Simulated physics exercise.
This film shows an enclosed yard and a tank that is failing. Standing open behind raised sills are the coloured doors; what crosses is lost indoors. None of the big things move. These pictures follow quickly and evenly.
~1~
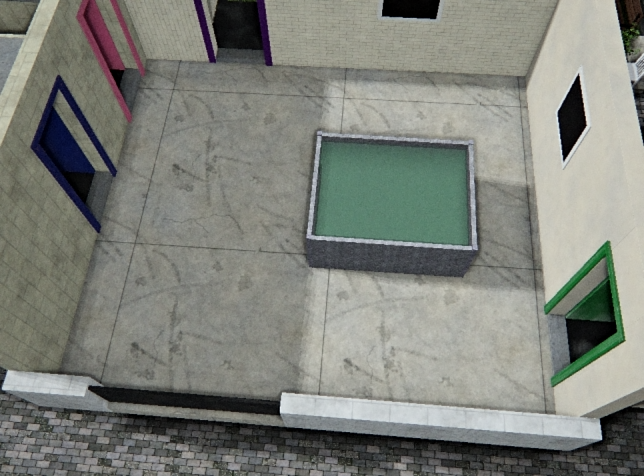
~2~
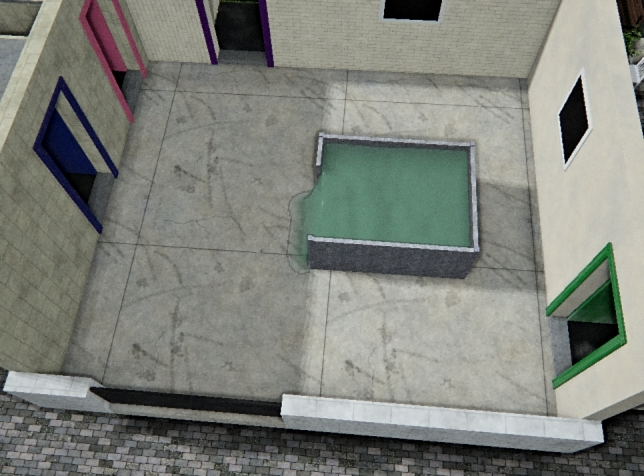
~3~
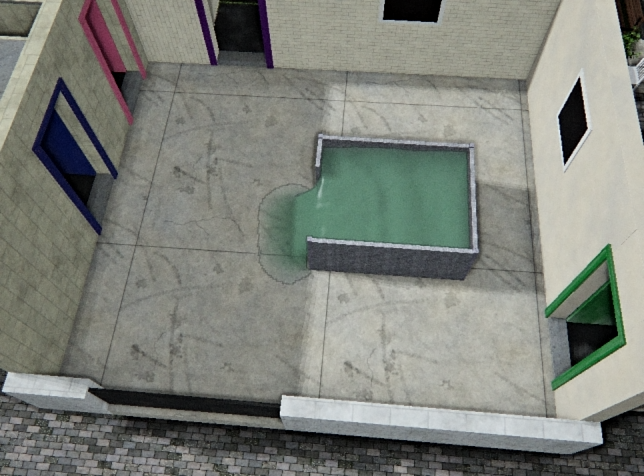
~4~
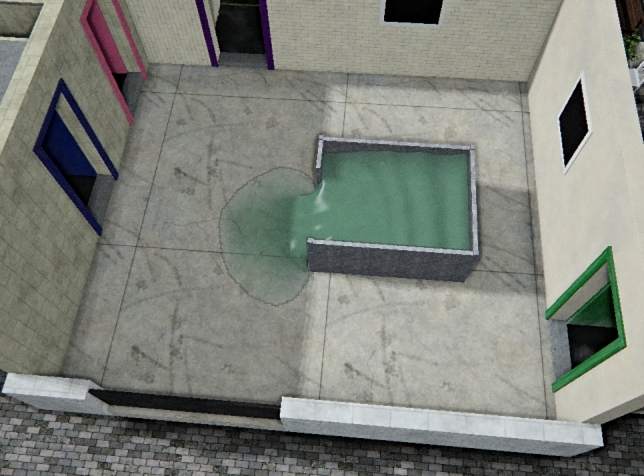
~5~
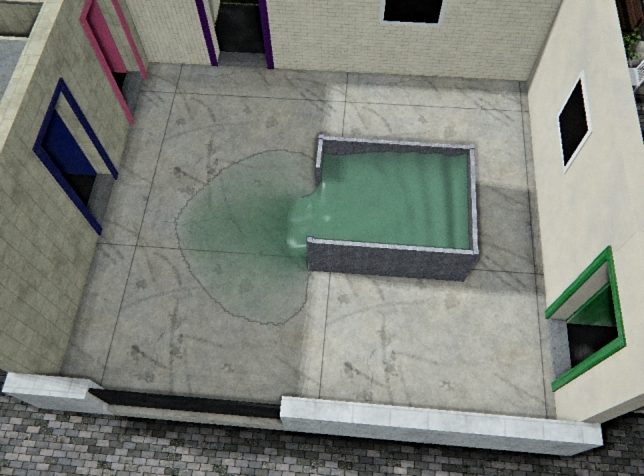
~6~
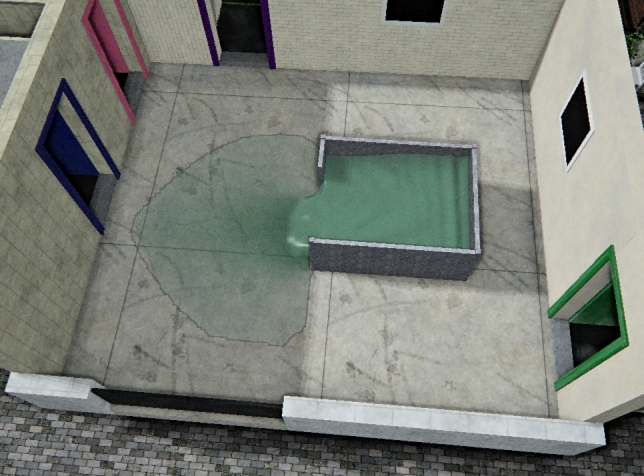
Green water breaks out through a gap in the left side of a grey rectangular tank and spreads leftward over the concrete floor in a widening, thinning rounded sheet, while the surface inside ripples. The walled yard is seen from high above by a camera that stays essentially still. Pink and blue doorways stand at left, a purple one at the back, and a green one at right.
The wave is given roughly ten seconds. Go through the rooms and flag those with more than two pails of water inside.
Green door - flagged, blue door - flagged, pink door - not flagged, purple door - not flagged.
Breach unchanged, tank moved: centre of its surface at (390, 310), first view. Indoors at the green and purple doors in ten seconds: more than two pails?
Result - green door ends up below, purple door ends up above.
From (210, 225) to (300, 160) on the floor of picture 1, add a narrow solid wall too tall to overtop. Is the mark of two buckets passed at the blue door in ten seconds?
Note - blue door does not reach it.
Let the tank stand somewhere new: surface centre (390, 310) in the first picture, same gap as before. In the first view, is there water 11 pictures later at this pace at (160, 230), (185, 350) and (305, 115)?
As listed: Reached, reached, untouched.
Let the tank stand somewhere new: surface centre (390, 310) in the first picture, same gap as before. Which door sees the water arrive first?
That would be the one in blue.
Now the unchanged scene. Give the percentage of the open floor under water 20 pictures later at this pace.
Roughly 45 percent.
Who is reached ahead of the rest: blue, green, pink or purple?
Answer: The blue one.
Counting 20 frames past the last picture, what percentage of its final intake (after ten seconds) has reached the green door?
I'd say some 0 per cent.
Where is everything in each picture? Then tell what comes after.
The first frame shows the tank at (393, 191) is whole and still.
In the second frame, the front is at (303, 196), out from the gap at (318, 220).
In the third frame, the front is at (272, 198), out from the gap at (317, 223).
In the fourth frame, water pours out at (317, 226) and has run to (229, 210).
In the fifth frame, water pours out at (317, 225) and has run to (186, 214).
In the sixth frame, the front is at (138, 231), out from the gap at (319, 225).
A moment on, water covers 40 % of the floor; the green door not reached, the blue door over two buckets in, the pink door not reached, the purple door not reached.
Next, water covers 40 % of the floor; the green door not reached, the blue door far over two buckets in, the pink door wet at the sill, nothing in, the purple door not reached.
Then, water covers 45 % of the floor; the green door not reached, the blue door far over two buckets in, the pink door wet at the sill, nothing in, the purple door wet at the sill, nothing in.
Later, water covers 90 % of the floor; the green door wet at the sill, nothing in, the blue door far over two buckets in, the pink door wet at the sill, nothing in, the purple door wet at the sill, nothing in.
In the end, water covers 100 % of the floor; the green door over two buckets in, the blue door far over two buckets in, the pink door wet at the sill, nothing in, the purple door under two buckets in.
